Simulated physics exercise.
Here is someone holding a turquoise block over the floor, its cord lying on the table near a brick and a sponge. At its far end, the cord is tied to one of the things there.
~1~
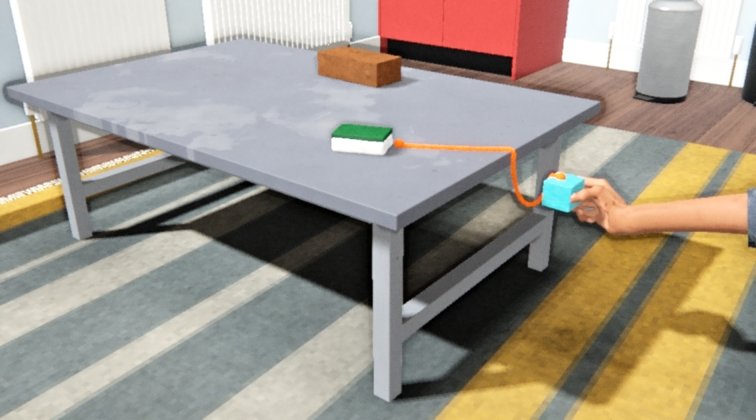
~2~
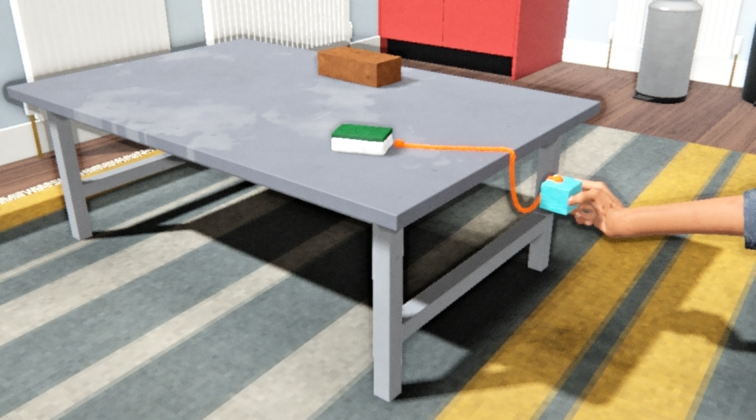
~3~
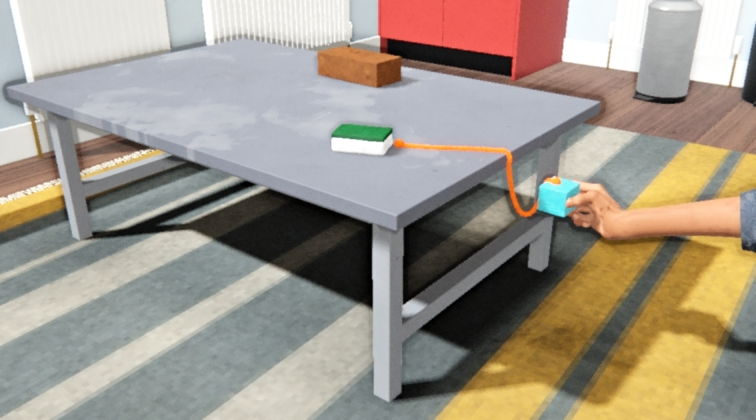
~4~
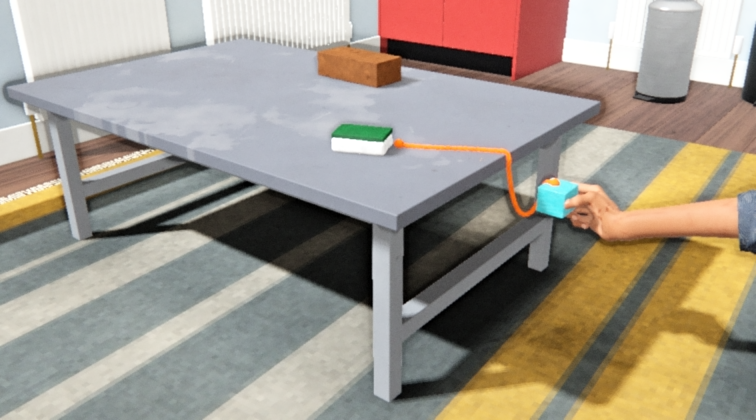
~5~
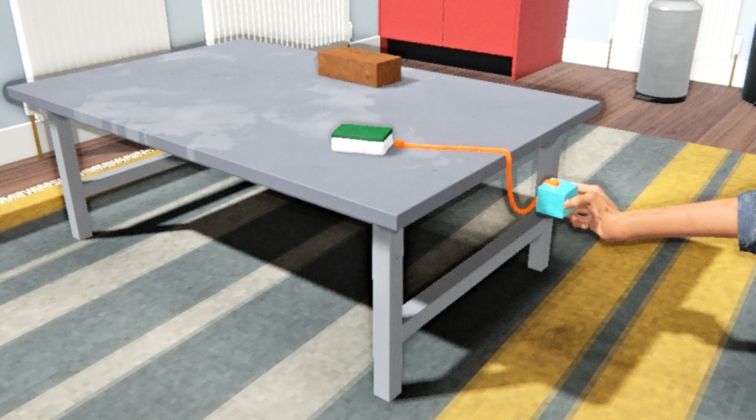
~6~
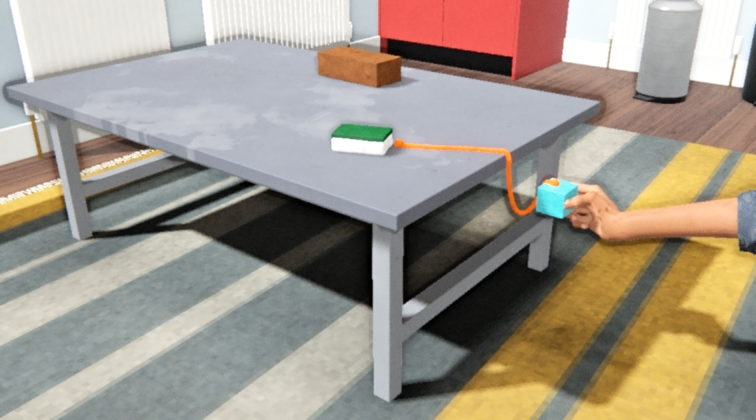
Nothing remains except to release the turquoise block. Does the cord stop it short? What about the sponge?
By the end the turquoise block has gone all the way down, and the sponge has been taken down too.
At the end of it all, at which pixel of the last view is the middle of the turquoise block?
About (555, 329).
Then, 0.34 s past the final frame, block on the floor near (541, 324); brick still; sponge tugged along near (483, 144).
Then, 0.62 s past the final frame, block on the floor near (556, 329); brick still; sponge down on the floor.
When it is over, block on the floor near (556, 329); brick still; sponge down on the floor. The turquoise block drops all the way and the sponge is dragged off.
